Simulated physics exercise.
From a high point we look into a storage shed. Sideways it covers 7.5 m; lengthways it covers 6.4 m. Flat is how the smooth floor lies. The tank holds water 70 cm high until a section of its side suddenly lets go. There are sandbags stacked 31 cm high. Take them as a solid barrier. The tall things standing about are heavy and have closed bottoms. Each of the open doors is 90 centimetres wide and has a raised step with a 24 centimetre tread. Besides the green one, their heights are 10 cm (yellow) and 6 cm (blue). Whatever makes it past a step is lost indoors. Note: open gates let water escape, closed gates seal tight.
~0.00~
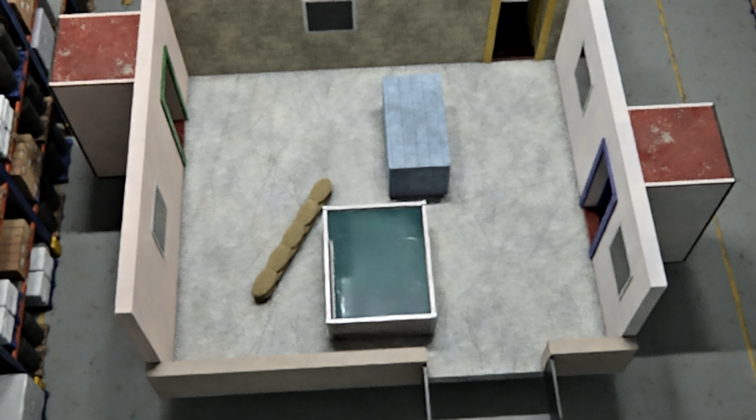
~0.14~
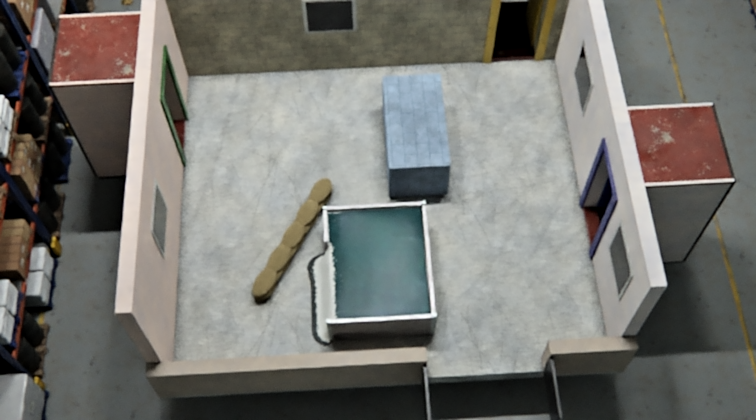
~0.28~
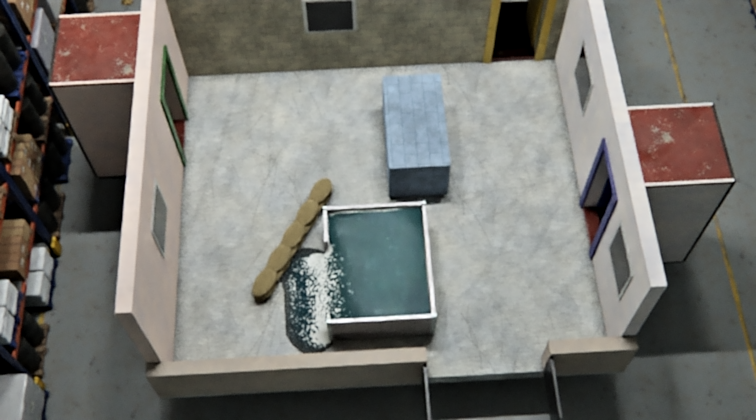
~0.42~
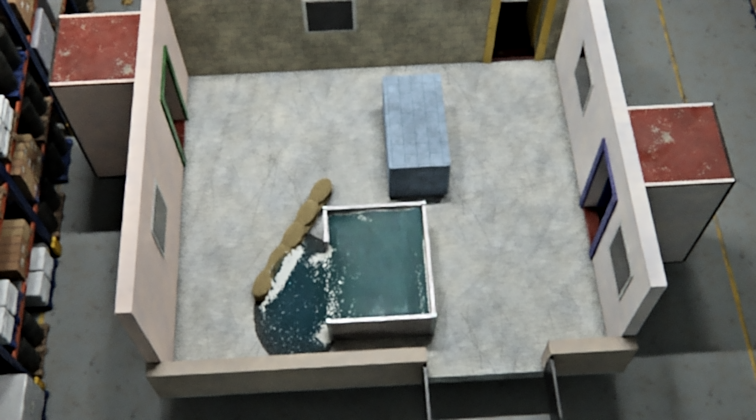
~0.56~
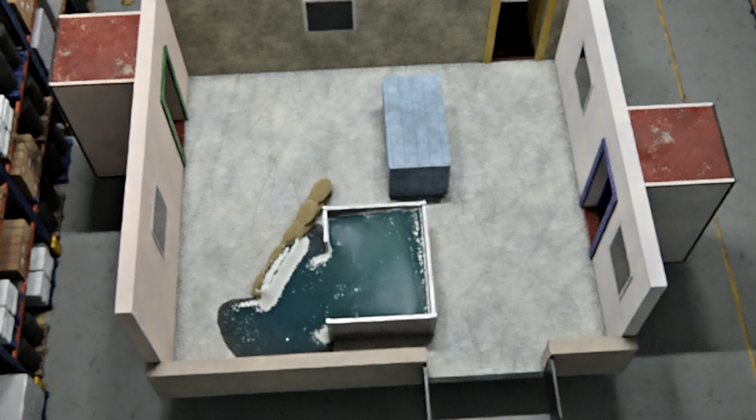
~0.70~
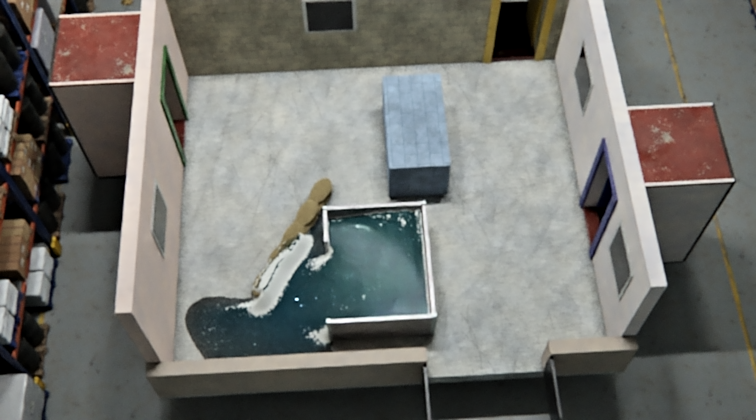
A tank's left side opens and water pours out past the sandbags, spreading left.
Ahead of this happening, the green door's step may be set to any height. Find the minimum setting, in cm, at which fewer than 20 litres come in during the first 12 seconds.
The minimum is about 5.5 cm.
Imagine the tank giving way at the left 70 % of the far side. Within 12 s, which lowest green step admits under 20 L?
Then something near 11.5 cm.
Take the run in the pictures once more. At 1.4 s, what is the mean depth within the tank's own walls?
I'd put it at some 38 centimetres on average.
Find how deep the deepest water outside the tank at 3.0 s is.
Max depth: Around 33 cm.
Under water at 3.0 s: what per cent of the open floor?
35 %.
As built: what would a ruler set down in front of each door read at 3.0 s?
Before yellow it's 0 cm, before green 6 cm, before blue 0 cm.
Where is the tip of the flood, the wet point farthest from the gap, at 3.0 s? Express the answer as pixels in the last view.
In the last picture, around (187, 116).
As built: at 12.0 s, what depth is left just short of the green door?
The depth there is around 7.0 cm.
After 1.4 s water covers 15 % of the floor, deepest (64 cm) near (184, 377); it has not reached the green door.
After 3.0 s water covers 35 % of the floor, deepest (33 cm) near (173, 378); 6 cm at the green door, 0 litres in over its 6 cm step.
After 12.0 s water covers 95 % of the floor, deepest (8 cm) near (381, 168); 7 cm at the green door, 14 litres in over its 6 cm step.
At the green door as built, the water arrived by 2.8 s and peaked near 9 cm at 9.6 s.
With a step of 4.5 cm, 30 litres would have come in within the 12 s; with 6.5 cm, 10 litres. So under 20 litres takes about 5.5 cm.
